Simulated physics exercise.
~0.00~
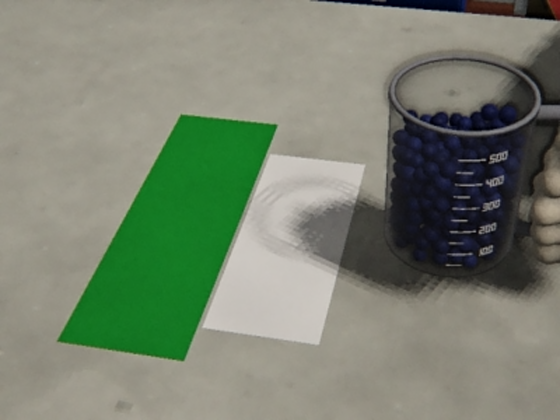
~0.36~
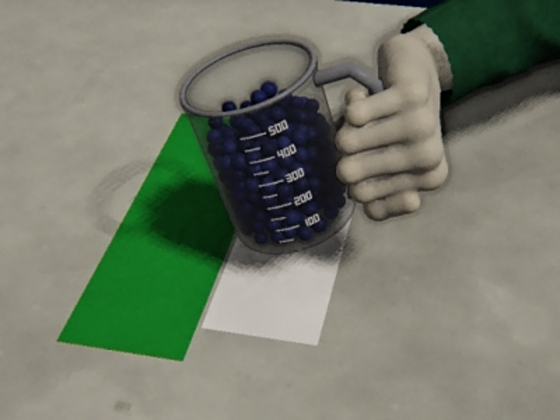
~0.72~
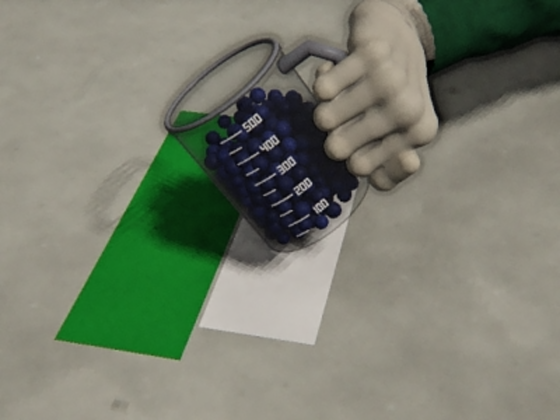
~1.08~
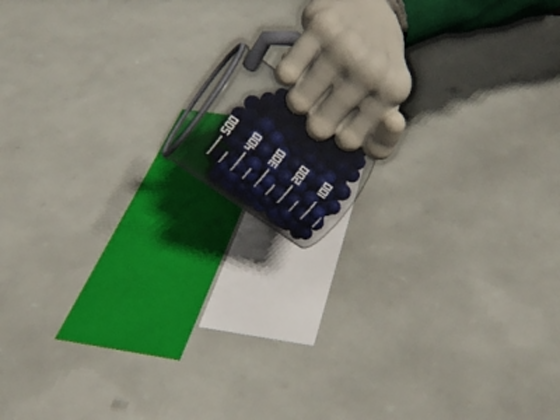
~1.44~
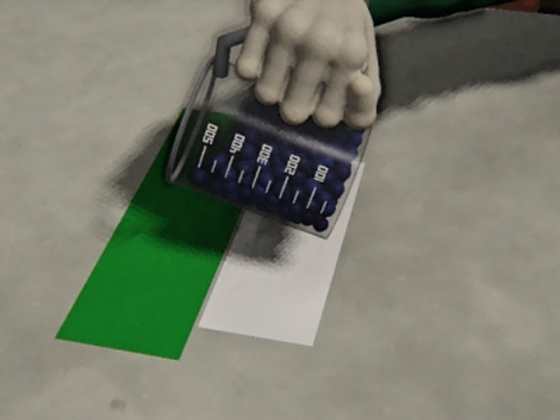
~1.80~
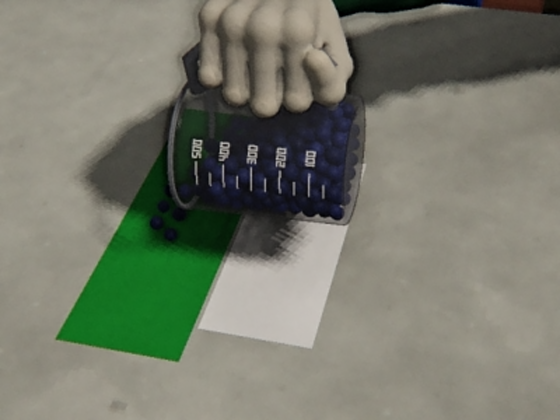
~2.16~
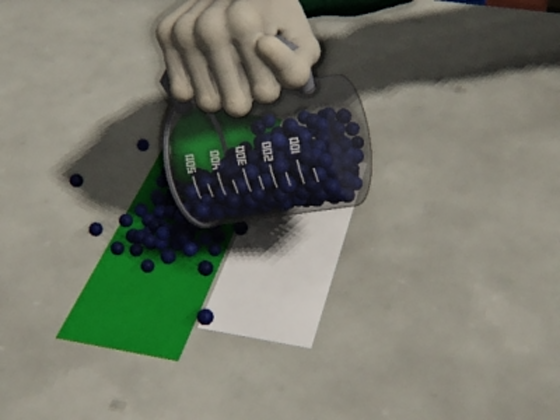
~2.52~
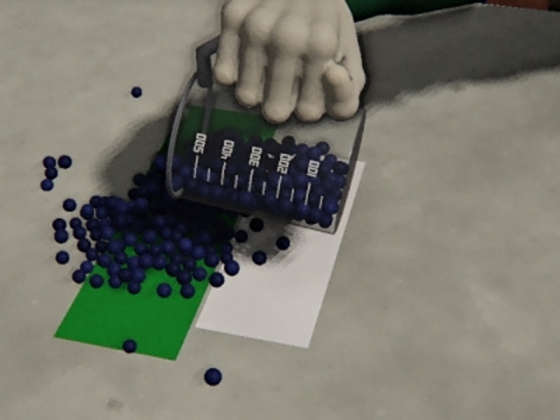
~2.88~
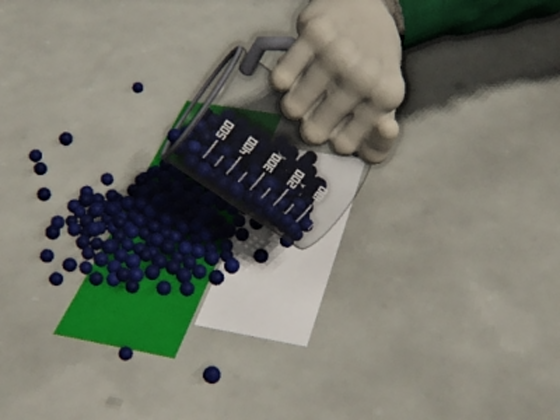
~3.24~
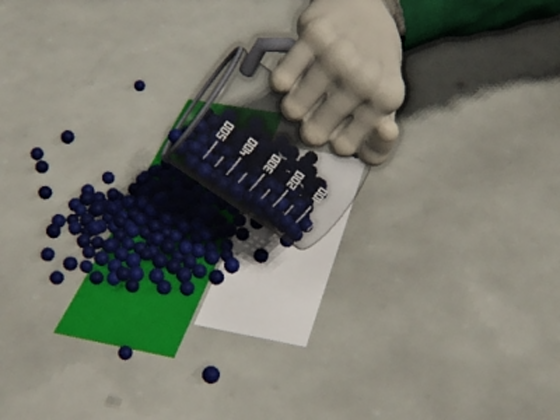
A gloved-looking hand carried a clear jug of dark blue berries left over the green and white mats and tipped it onto its side, spilling many across the green mat and some beyond, then tilted it partly back, with plenty still inside.
